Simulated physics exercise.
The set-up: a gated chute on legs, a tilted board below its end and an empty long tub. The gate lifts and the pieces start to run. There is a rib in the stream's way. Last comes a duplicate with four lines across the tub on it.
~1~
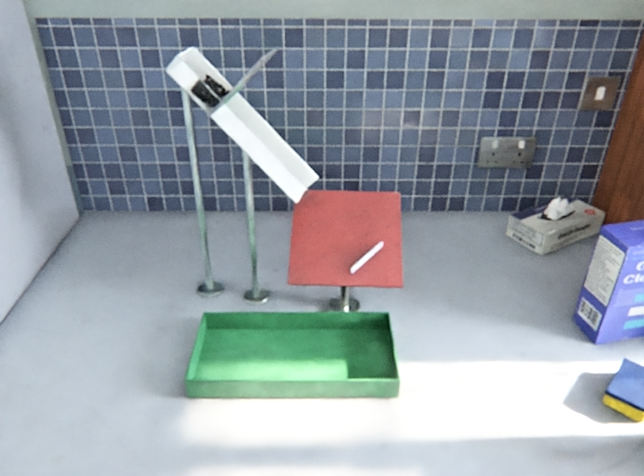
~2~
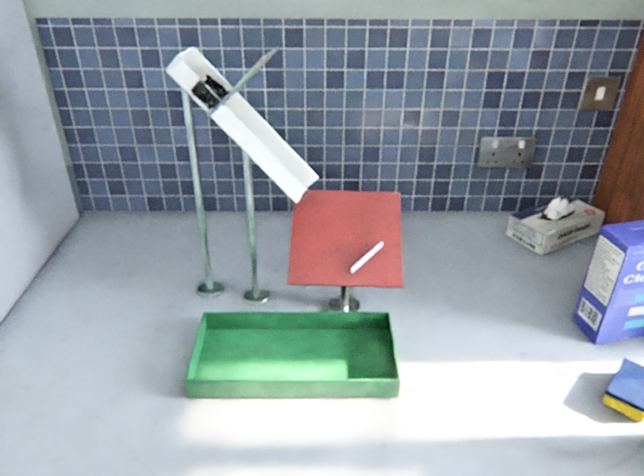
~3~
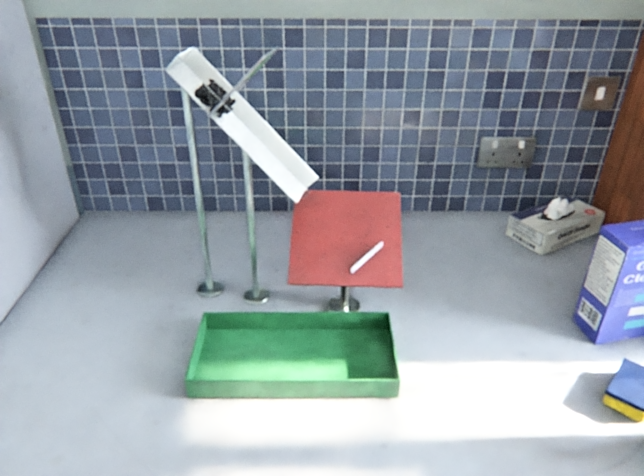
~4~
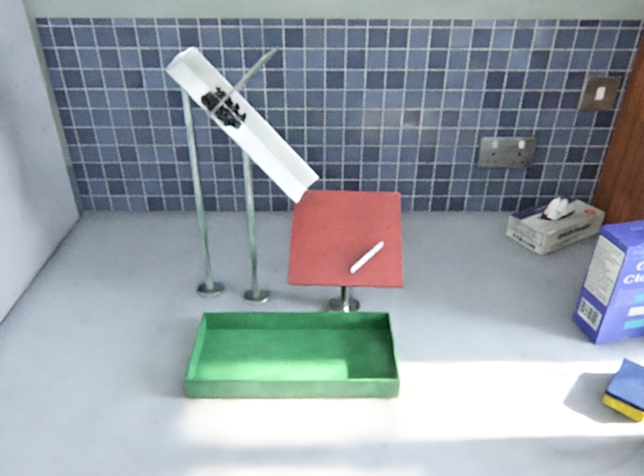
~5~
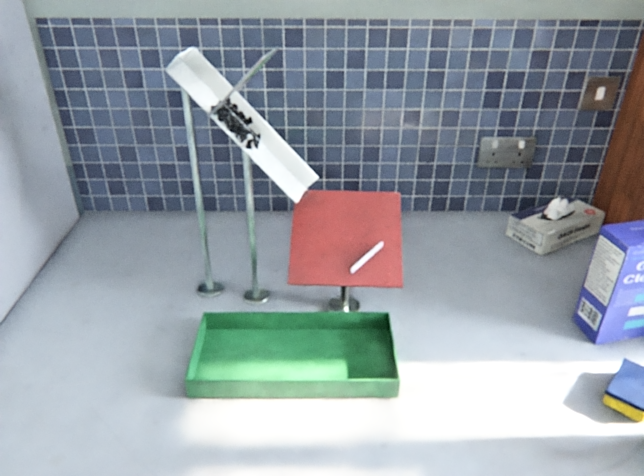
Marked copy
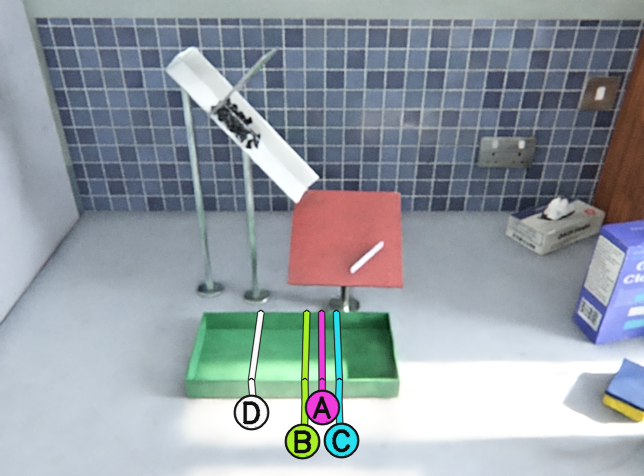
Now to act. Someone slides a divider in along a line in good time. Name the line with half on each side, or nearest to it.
The best line is C.
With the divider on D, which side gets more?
The right side.
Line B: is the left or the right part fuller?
More lands on the right.
On the marked copy, line A crosses the front rim at (322, 380); line B crosses the front rim at (304, 380); line C crosses the front rim at (339, 380); line D crosses the front rim at (251, 380).
For line A, of what is caught, a small part on the left of the divider, most on the right.
For line B, of what is caught, none on the left of the divider, all on the right.
For line C, of what is caught, about half on the left of the divider, about half on the right.
For line D, of what is caught, none on the left of the divider, all on the right.
